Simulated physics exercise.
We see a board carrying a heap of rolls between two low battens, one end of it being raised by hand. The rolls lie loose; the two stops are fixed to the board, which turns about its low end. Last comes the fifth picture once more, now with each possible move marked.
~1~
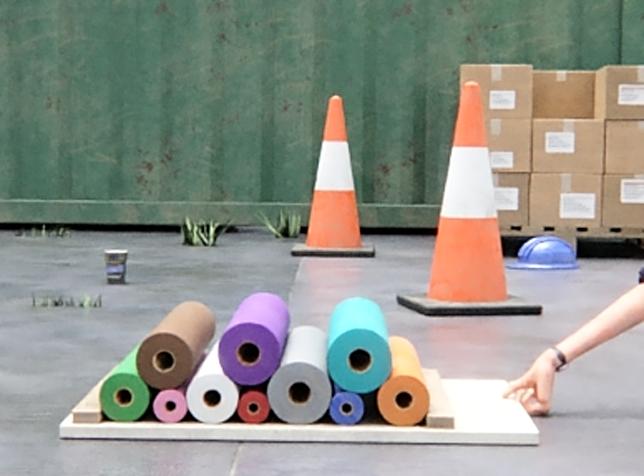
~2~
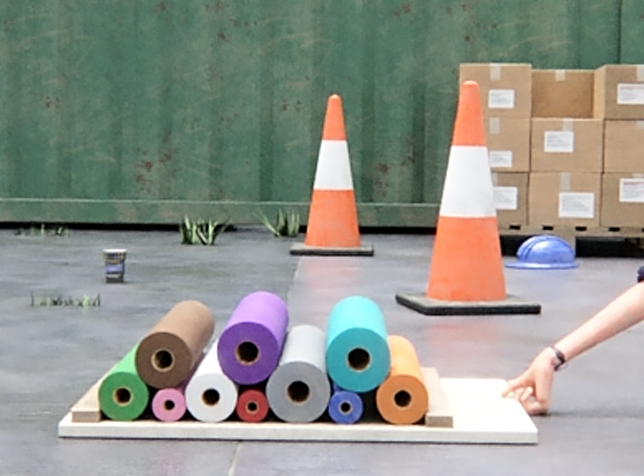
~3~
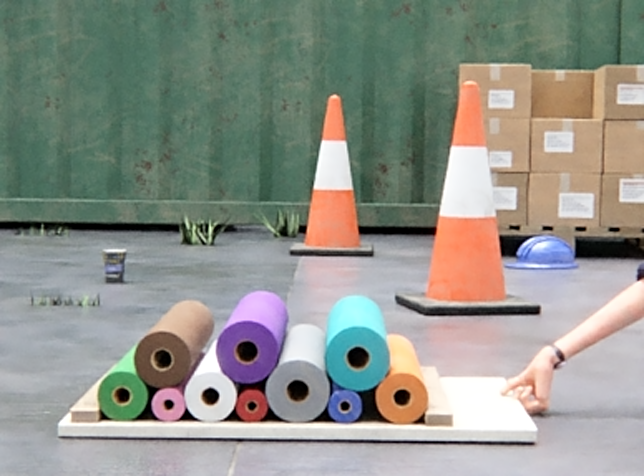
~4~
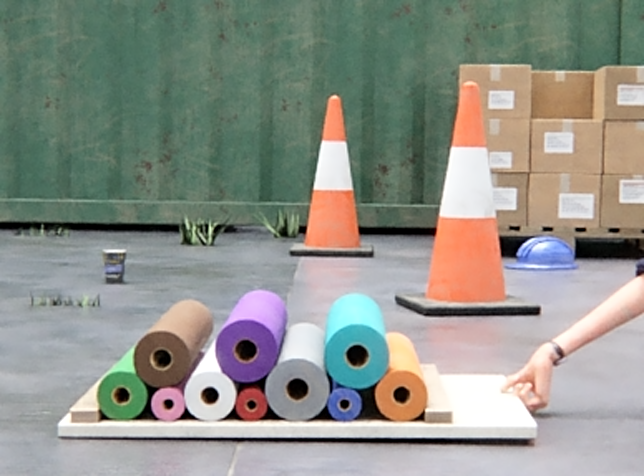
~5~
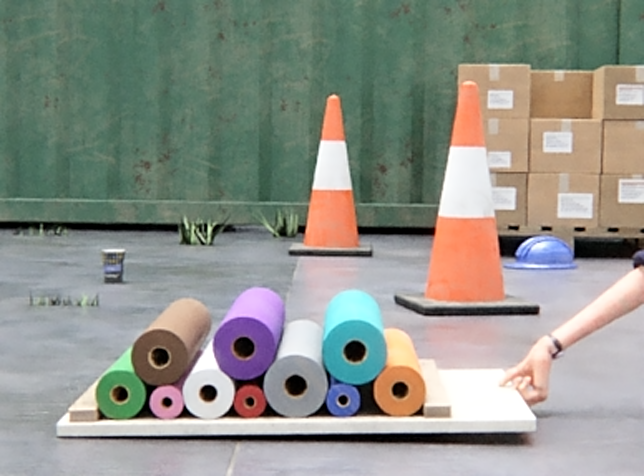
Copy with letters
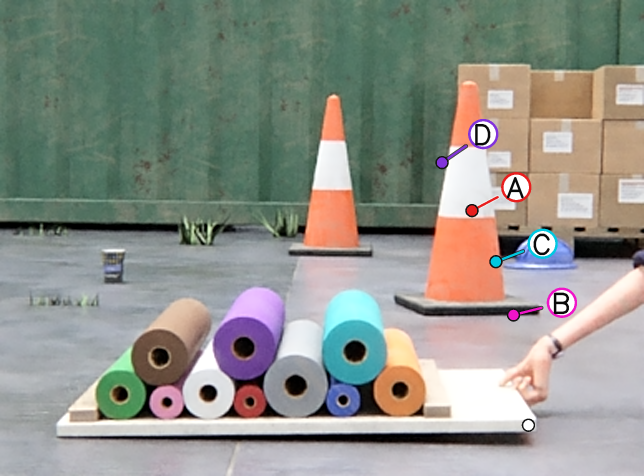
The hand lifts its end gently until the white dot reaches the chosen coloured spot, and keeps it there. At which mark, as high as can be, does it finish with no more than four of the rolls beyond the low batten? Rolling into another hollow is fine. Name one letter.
It can be raised to D.
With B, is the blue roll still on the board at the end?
Yes, with B.
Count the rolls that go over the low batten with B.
With B, none.
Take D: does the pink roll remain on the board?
The pink roll: Yes.
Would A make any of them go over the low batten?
No.
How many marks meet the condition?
Four of the four.
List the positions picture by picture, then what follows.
Grey roll (300, 393); blue roll (347, 408); orange roll (404, 400), in the first picture.
Orange roll (403, 399); turquoise roll (359, 359), in the second picture.
Board (301, 399); blue roll (345, 406); orange roll (402, 397); white roll (211, 396), in the third picture.
Board (301, 397); green roll (121, 395); pink roll (168, 404), in the fourth picture.
Board (300, 394); green roll (120, 394); pink roll (167, 403), in the fifth picture.
On the marked copy, A at (472, 211); B at (513, 315); C at (496, 261); D at (442, 163); the white dot at (528, 425).
Taking D. A third of the way, board at 20°.
Two thirds of the way, board at 36°.
When it is over, board at 36°, none over the low batten.
As for the rest, A none over the low batten; B none over the low batten; C none over the low batten.
